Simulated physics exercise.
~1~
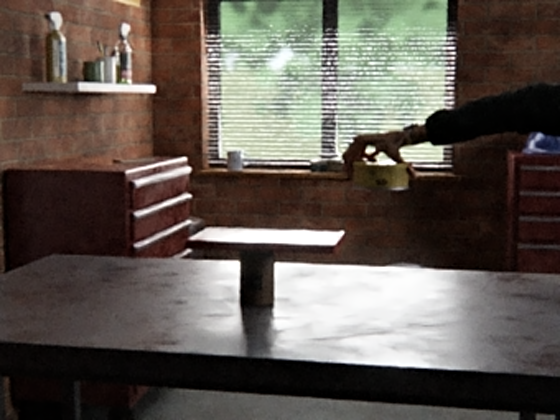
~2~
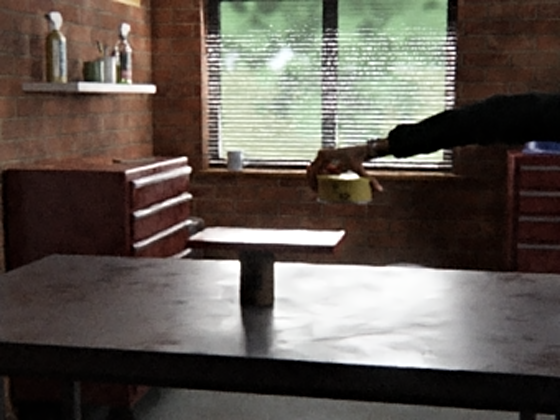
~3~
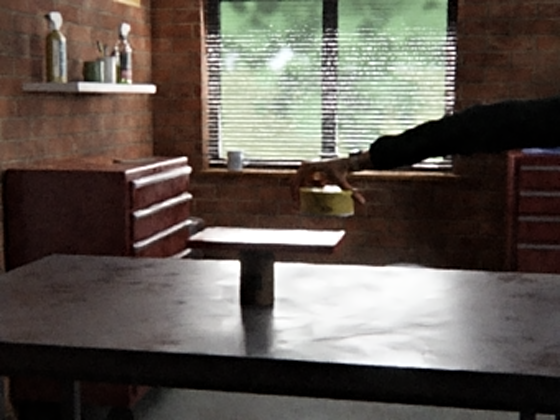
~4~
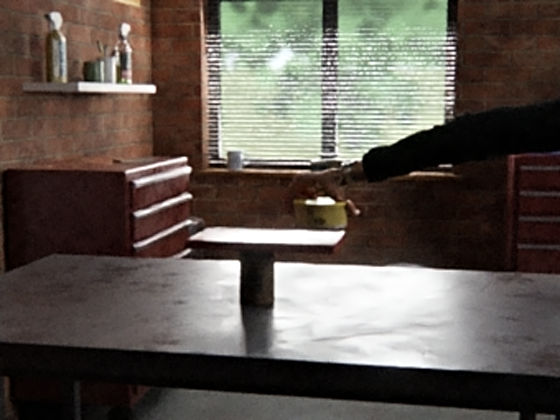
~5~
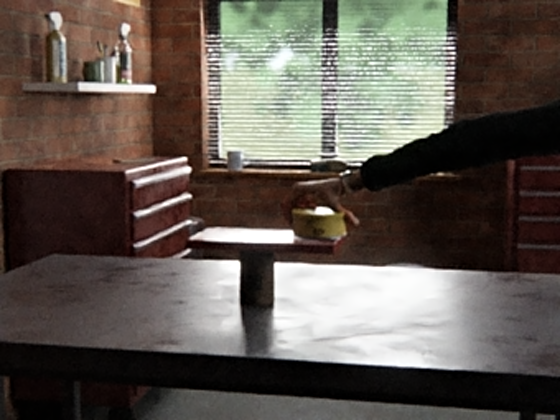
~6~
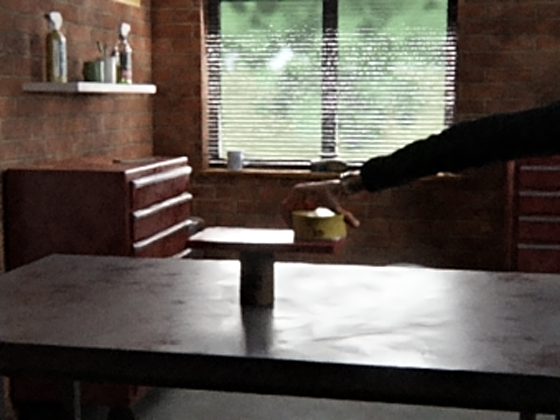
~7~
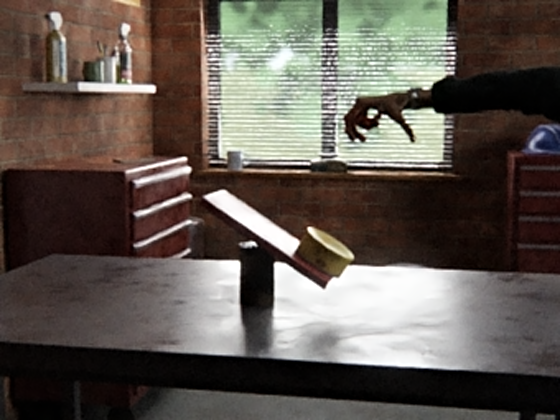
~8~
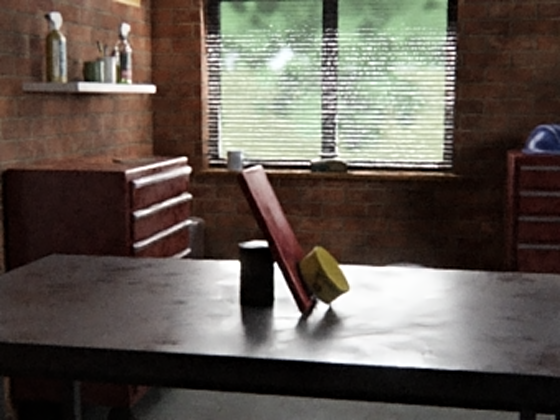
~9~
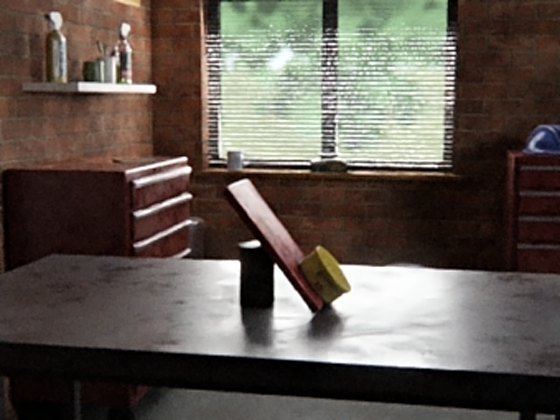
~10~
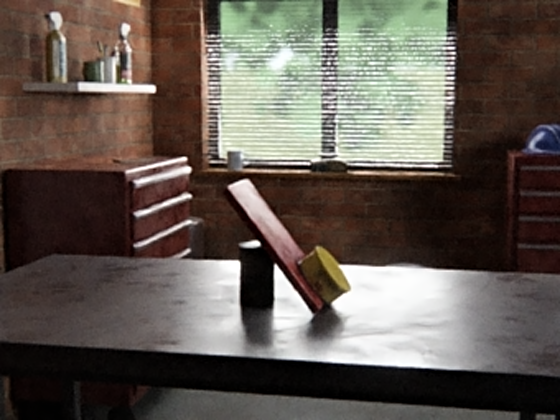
We see a hand lower a yellow tub onto the right end of a red board balanced on a dark jar, then let go and withdraw; the board tips steeply and slides off, ending leaning against the upright jar with the tub tilted against its lower end.
